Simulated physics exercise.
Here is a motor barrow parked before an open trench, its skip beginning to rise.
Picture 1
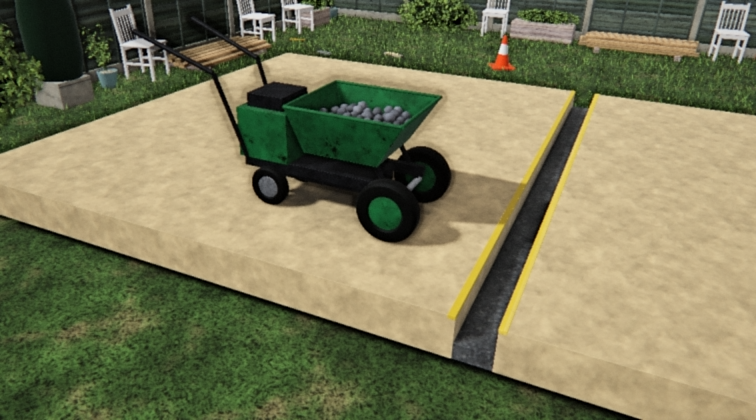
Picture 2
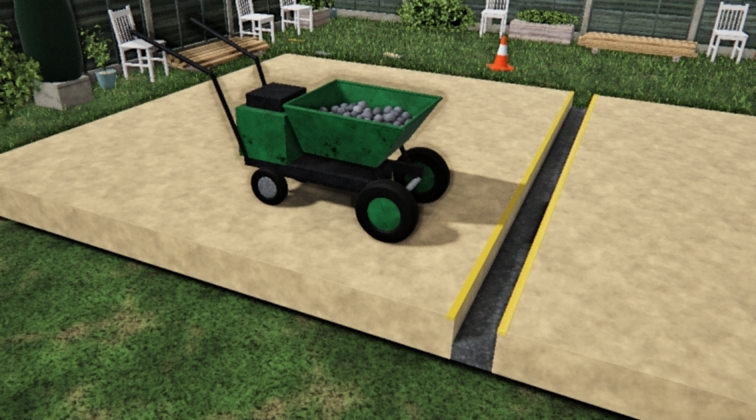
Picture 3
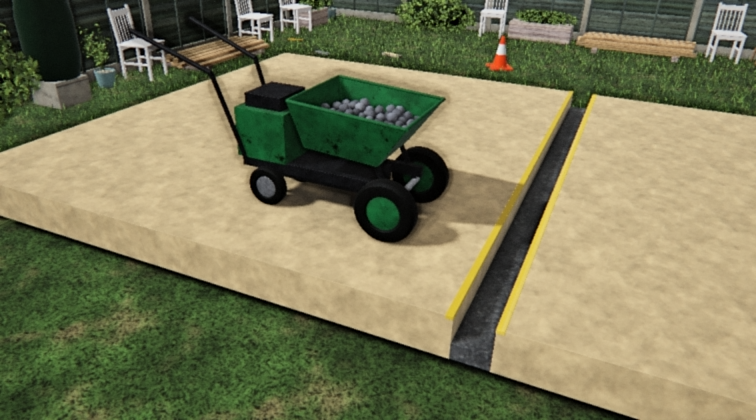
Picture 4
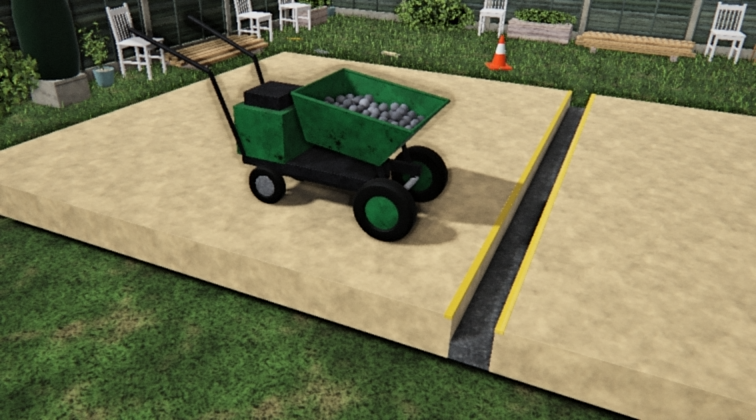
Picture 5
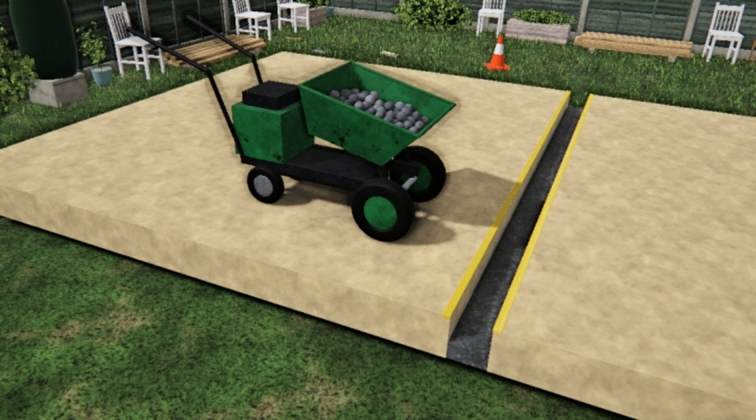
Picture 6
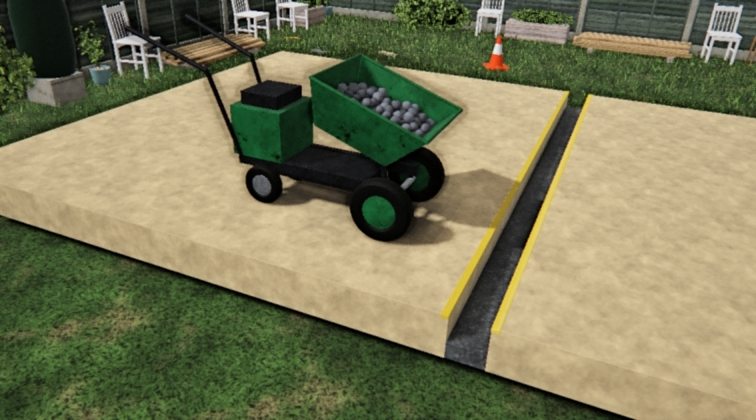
A green motor barrow loaded with round grey cobbles stood on a sandy platform beside a narrow, yellow-edged trench, and its skip slowly tilted forward to the right, its back end lifting clear.
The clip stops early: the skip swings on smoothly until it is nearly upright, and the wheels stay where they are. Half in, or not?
The trench ends with more than half of it.
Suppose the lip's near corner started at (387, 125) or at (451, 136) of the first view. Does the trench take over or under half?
First above a half, then not half.
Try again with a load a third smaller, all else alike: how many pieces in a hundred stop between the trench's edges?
Close to 90 per cent.
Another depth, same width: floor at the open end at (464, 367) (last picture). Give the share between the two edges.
Close to 90 per cent.
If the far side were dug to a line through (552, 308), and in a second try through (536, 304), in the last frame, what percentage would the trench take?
About 100 and 100 per cent.
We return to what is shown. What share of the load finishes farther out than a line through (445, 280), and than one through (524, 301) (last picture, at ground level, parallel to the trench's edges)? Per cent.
The first gives 100 %, the second 20 %.
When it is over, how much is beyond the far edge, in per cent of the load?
It comes to 20 per cent or so.
Shortly afterwards, skip tipped steeply; the whole lot in the skip.
Next, skip tipped right over; the bulk in the skip; only a few short of the trench; a little in or heaped over the trench; only a few beyond it; only a few falling.
Some moments later, skip tipped right over; a little in the skip; only a few short of the trench; near two thirds in or heaped over the trench; near a quarter beyond it.
In the end, skip tipped right over; a little short of the trench; the bulk in or heaped over the trench; near a quarter beyond it.
